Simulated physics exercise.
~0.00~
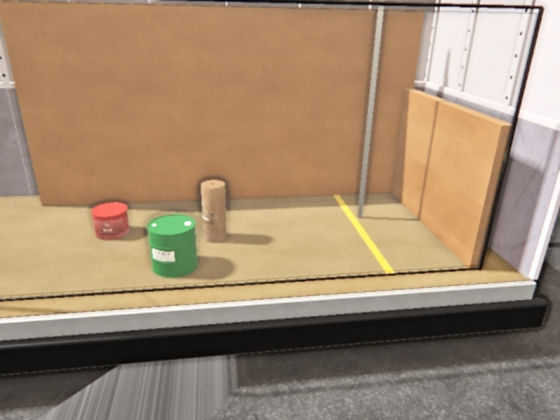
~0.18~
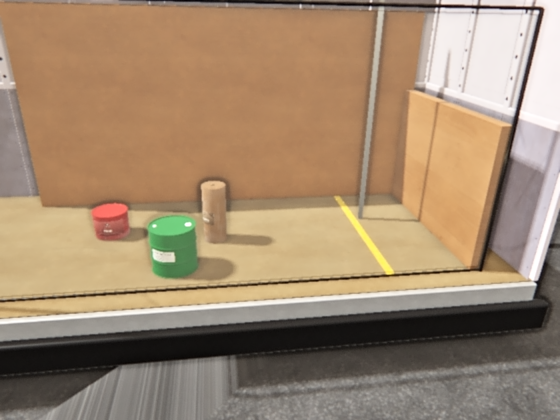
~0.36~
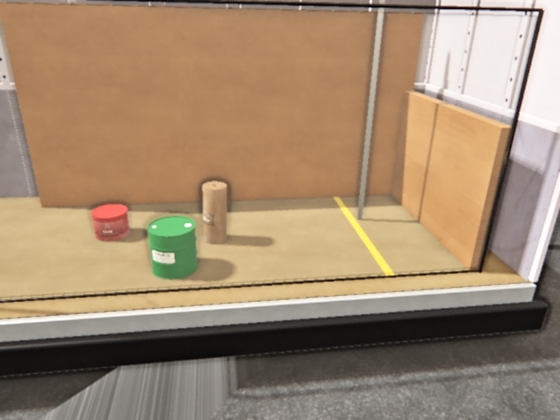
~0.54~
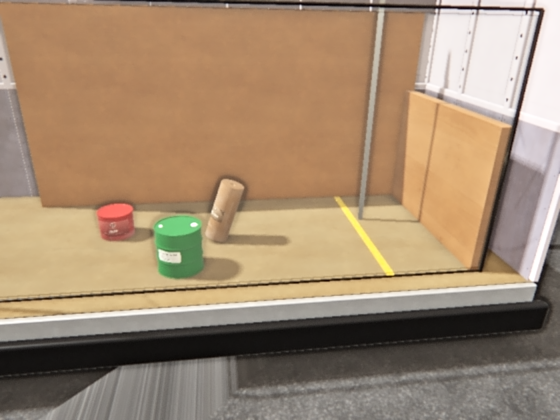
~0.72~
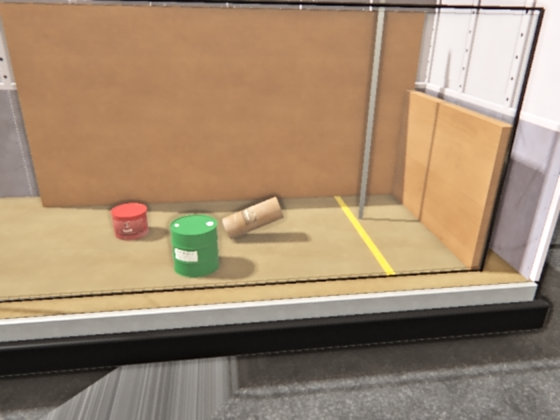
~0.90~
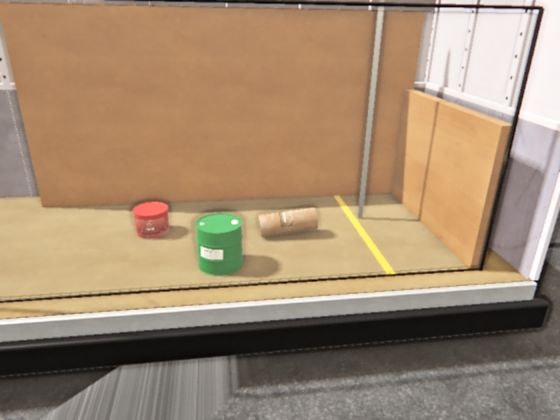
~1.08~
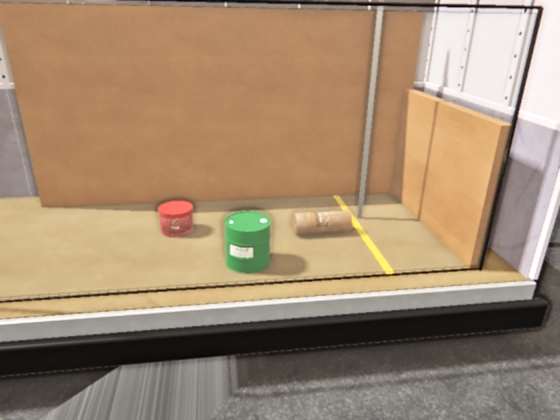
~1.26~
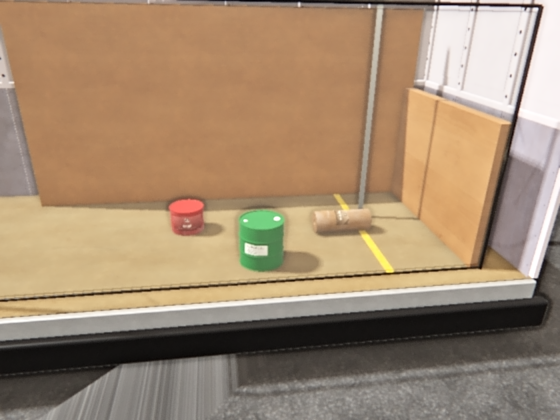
The footage shows a red bucket, a green drum and an upright brown roll in an open cargo bay. The roll tips onto its side as all three slide right, the bucket and drum ending upright short of the yellow line, the roll's middle just short, its far end overlapping it.
